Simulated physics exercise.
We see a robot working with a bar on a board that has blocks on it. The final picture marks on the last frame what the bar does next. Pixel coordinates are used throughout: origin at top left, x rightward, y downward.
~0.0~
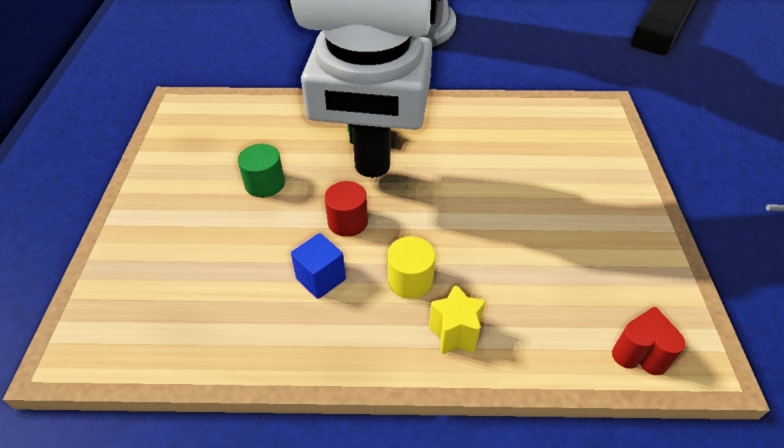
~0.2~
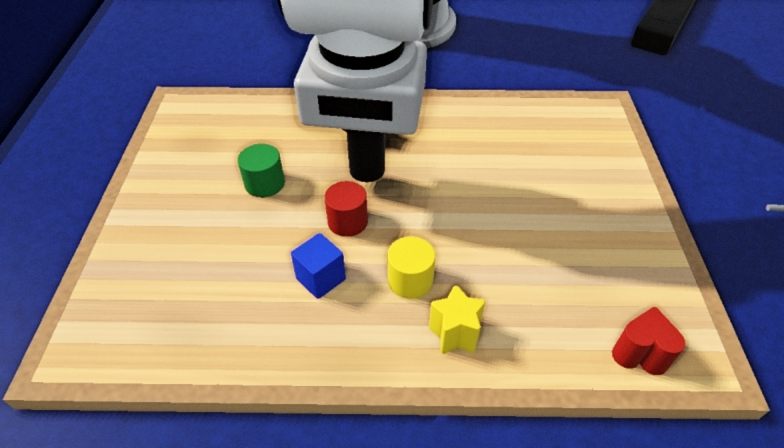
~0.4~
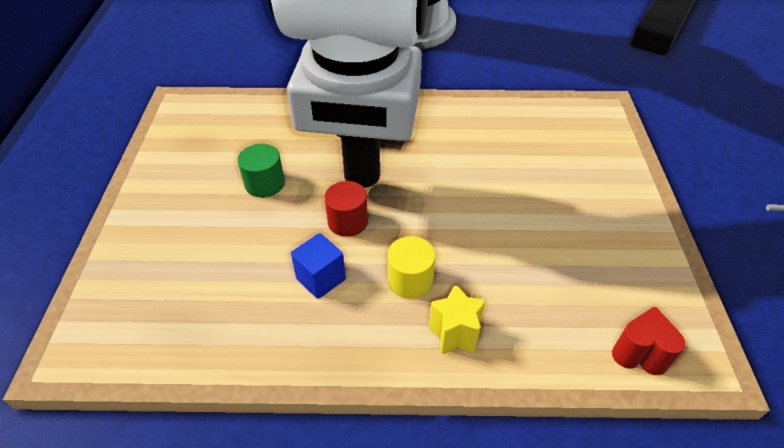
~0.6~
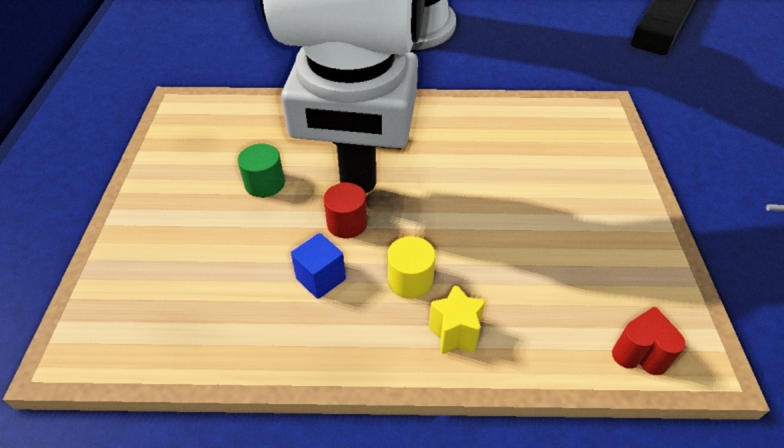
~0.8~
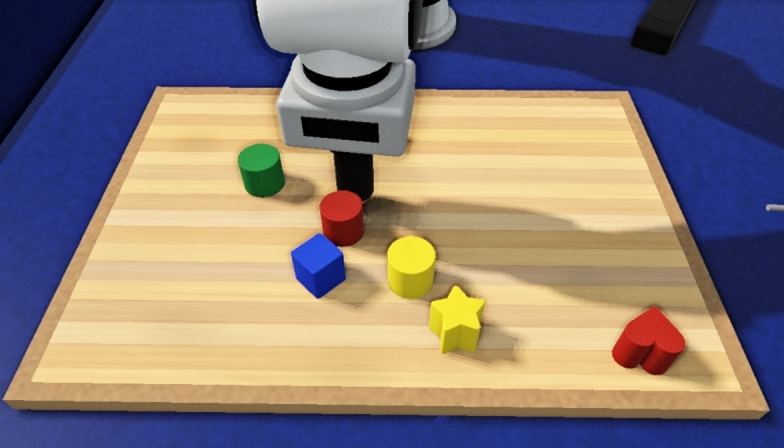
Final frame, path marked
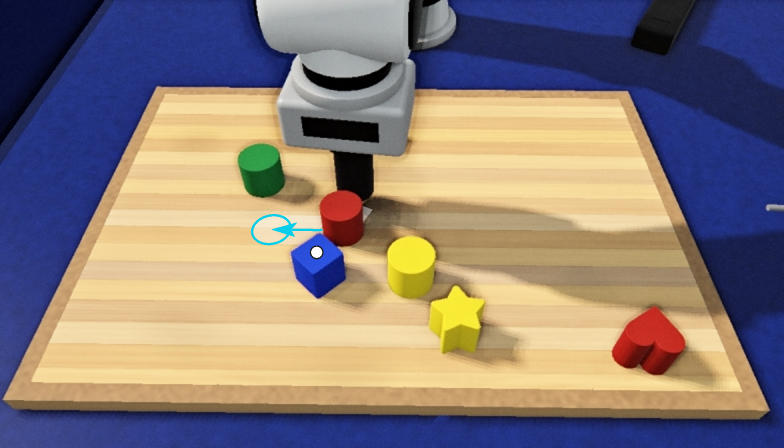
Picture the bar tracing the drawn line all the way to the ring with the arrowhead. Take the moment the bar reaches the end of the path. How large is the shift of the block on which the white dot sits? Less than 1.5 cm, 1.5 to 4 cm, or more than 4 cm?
The answer here is from 1.5 to 4 cm.
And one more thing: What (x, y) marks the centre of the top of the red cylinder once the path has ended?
Near (307, 235).
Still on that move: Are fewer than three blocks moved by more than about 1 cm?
Yes, that is how it ends up.
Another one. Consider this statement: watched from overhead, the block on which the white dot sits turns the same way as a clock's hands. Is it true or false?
The claim does not hold.
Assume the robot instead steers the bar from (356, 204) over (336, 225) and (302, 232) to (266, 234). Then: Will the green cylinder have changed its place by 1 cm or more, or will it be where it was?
That block remains where it is.
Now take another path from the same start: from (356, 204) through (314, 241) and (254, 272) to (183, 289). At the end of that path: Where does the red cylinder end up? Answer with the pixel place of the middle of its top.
The top centre is at (268, 275).
Drawn move, from (356, 204) by way of (338, 225) and (305, 230) to (271, 229); the dot is on the blue square.
What follows on the original path. One third of the way, bar (336, 212); blue square (311, 265), turned 15° anticlockwise; red cylinder (322, 230).
Two thirds of the way, bar (303, 216); blue square (309, 273), turned 30° anticlockwise; red cylinder (307, 235).
At the end, bar (268, 216); green cylinder still; blue square (309, 273), turned 30° anticlockwise; red cylinder (307, 235).
